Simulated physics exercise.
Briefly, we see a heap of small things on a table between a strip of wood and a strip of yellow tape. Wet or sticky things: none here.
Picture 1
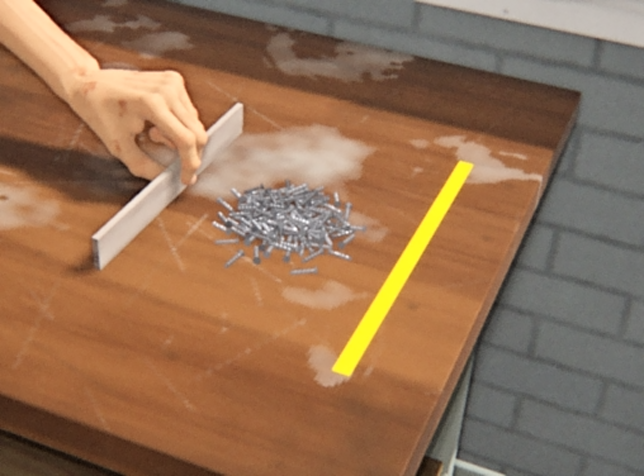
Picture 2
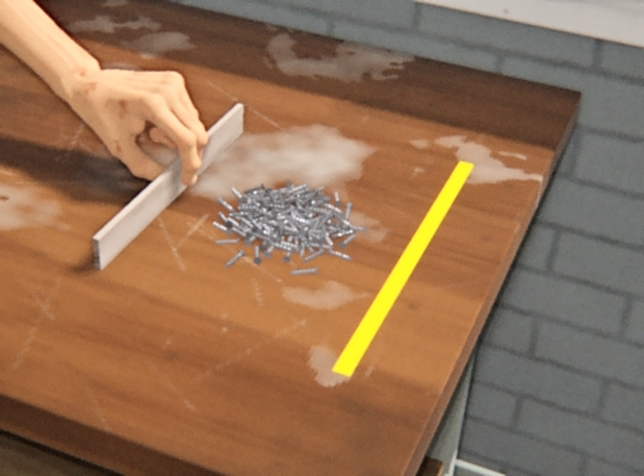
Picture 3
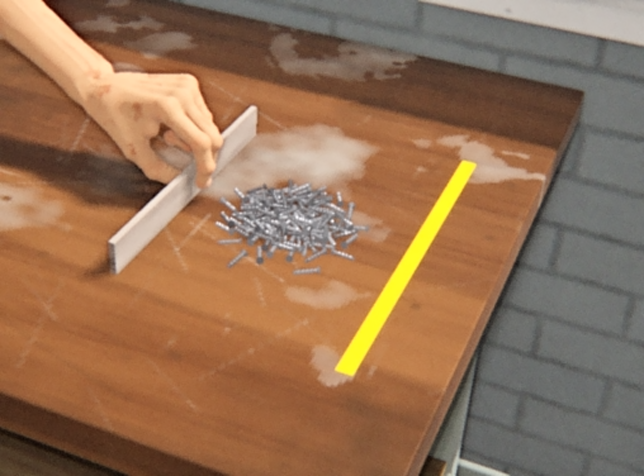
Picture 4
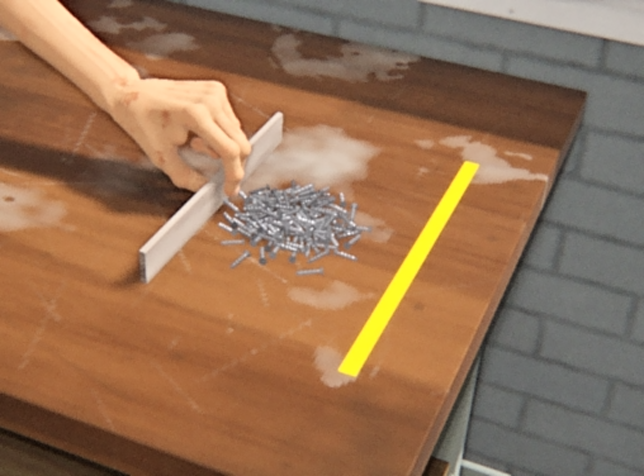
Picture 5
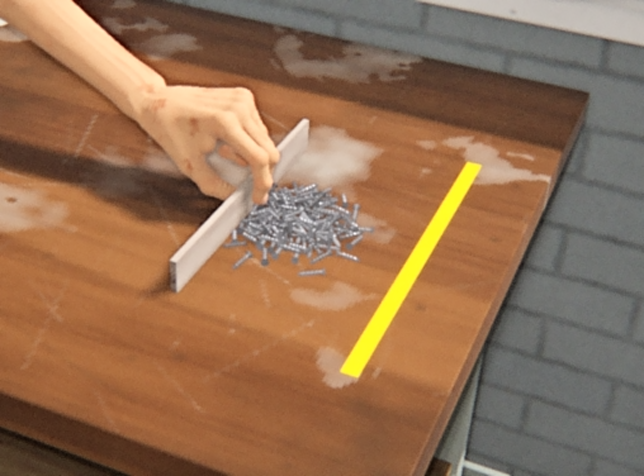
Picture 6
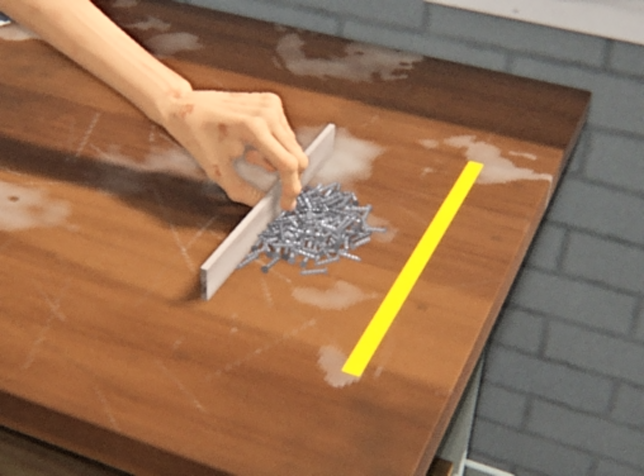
A hand holding a pale strip of wood upright stayed still at first, then slid it right across the wooden table into a heap of small metal screws, bunching them toward the yellow tape.
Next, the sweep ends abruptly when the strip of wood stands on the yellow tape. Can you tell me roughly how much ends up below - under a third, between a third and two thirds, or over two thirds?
Not even a third falls.
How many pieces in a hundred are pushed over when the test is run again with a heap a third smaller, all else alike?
Expected share: Around 10 %.
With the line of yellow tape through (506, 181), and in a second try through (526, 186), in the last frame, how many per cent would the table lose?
Case one: Around 70 percent; case two: 100 percent.
Soon, strip of wood still moving, near (355, 210); heap all on the table, its front near (449, 240).
A while on, strip of wood stopped at the yellow tape; heap a small part over the edge.
Finally, strip of wood stopped at the yellow tape; heap a small part over the edge.
